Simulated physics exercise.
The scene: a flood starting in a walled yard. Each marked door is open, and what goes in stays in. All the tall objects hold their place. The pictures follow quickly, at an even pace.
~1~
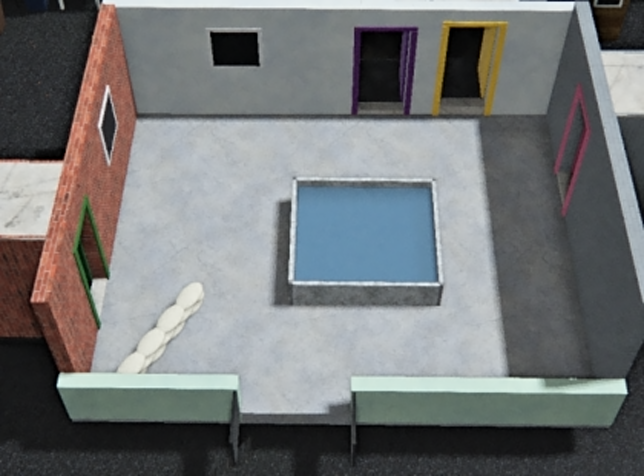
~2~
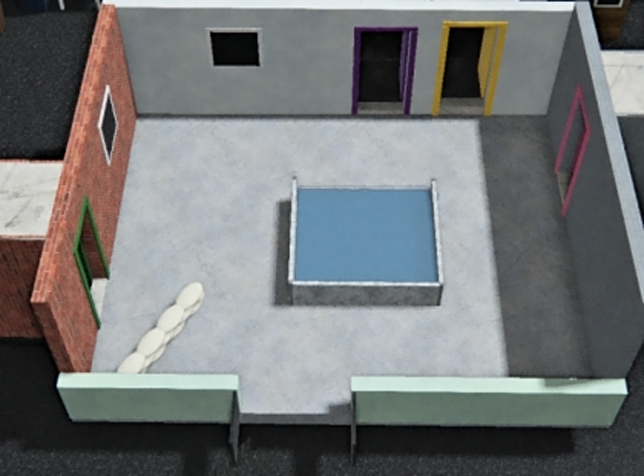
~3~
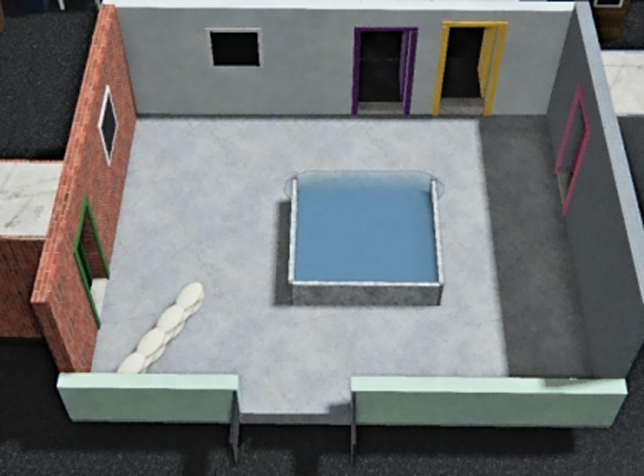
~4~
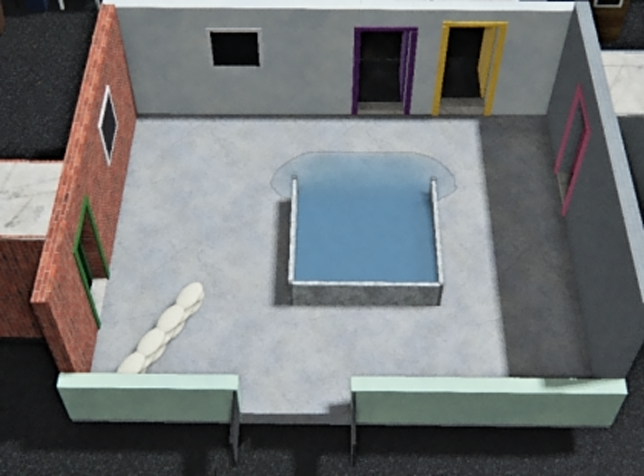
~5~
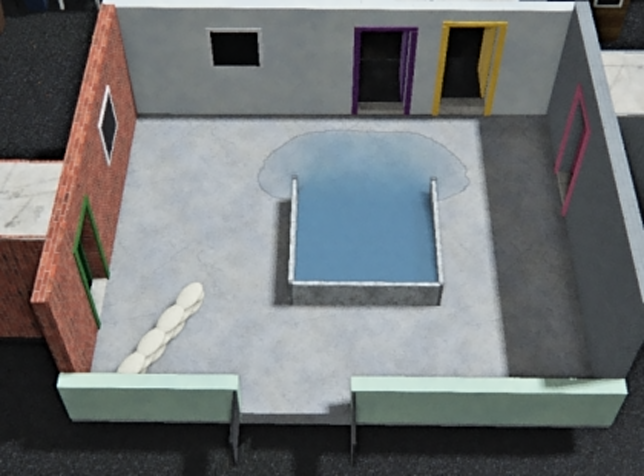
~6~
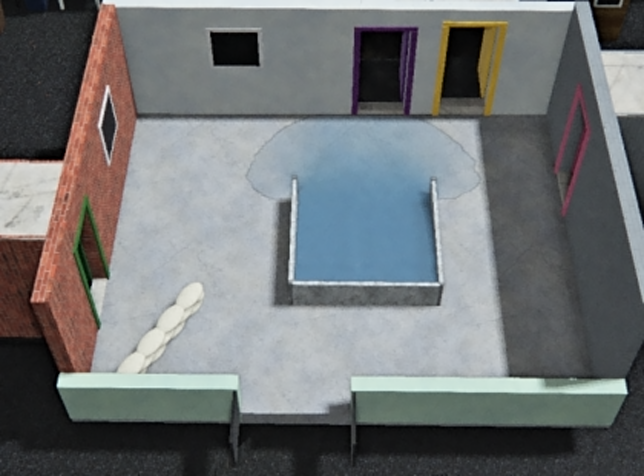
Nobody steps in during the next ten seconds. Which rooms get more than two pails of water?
One by one: The pink door admits no more than that; the purple door lets in a lot; the green door lets in a lot; the yellow door admits no more than that.
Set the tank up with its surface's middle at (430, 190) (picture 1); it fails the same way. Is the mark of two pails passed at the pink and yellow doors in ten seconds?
Then: Pink door holds; yellow door takes more.
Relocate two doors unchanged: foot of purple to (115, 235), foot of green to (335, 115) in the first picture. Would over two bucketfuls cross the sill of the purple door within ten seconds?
Then: Purple lets less in.
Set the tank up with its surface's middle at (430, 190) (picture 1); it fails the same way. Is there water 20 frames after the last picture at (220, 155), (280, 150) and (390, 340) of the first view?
In turn: Awash, under water, not flooded.
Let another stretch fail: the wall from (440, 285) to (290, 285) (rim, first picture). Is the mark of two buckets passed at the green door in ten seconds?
In short: Green keeps below it.
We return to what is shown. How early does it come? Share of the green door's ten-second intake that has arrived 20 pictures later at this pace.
I make it 0 per cent.
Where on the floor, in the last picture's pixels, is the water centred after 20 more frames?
Roughly at (344, 173).
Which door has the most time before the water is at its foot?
The green-painted one.
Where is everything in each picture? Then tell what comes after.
In the first picture, the open tank at (365, 232) is whole and still.
In the second picture, water pours out on the open tank's far side and has run to a hidden place.
In the third picture, water pours out on the open tank's far side and has run to (438, 185).
In the fourth picture, the front is at (447, 176), out from the gap on the open tank's far side.
In the fifth picture, water pours out on the open tank's far side and has run to (448, 157).
In the sixth picture, water pours out on the open tank's far side and has run to (424, 125).
A moment on, water covers 20 % of the floor; the pink door not reached, the purple door over two buckets in, the green door not reached, the yellow door wet at the sill, nothing in.
Next, water covers 25 % of the floor; the pink door not reached, the purple door far over two buckets in, the green door not reached, the yellow door wet at the sill, nothing in.
Then, water covers 35 % of the floor; the pink door wet at the sill, nothing in, the purple door far over two buckets in, the green door not reached, the yellow door wet at the sill, nothing in.
Later, water covers 70 % of the floor; the pink door wet at the sill, nothing in, the purple door far over two buckets in, the green door wet at the sill, nothing in, the yellow door wet at the sill, nothing in.
In the end, water covers 90 % of the floor; the pink door wet at the sill, nothing in, the purple door far over two buckets in, the green door over two buckets in, the yellow door wet at the sill, nothing in.
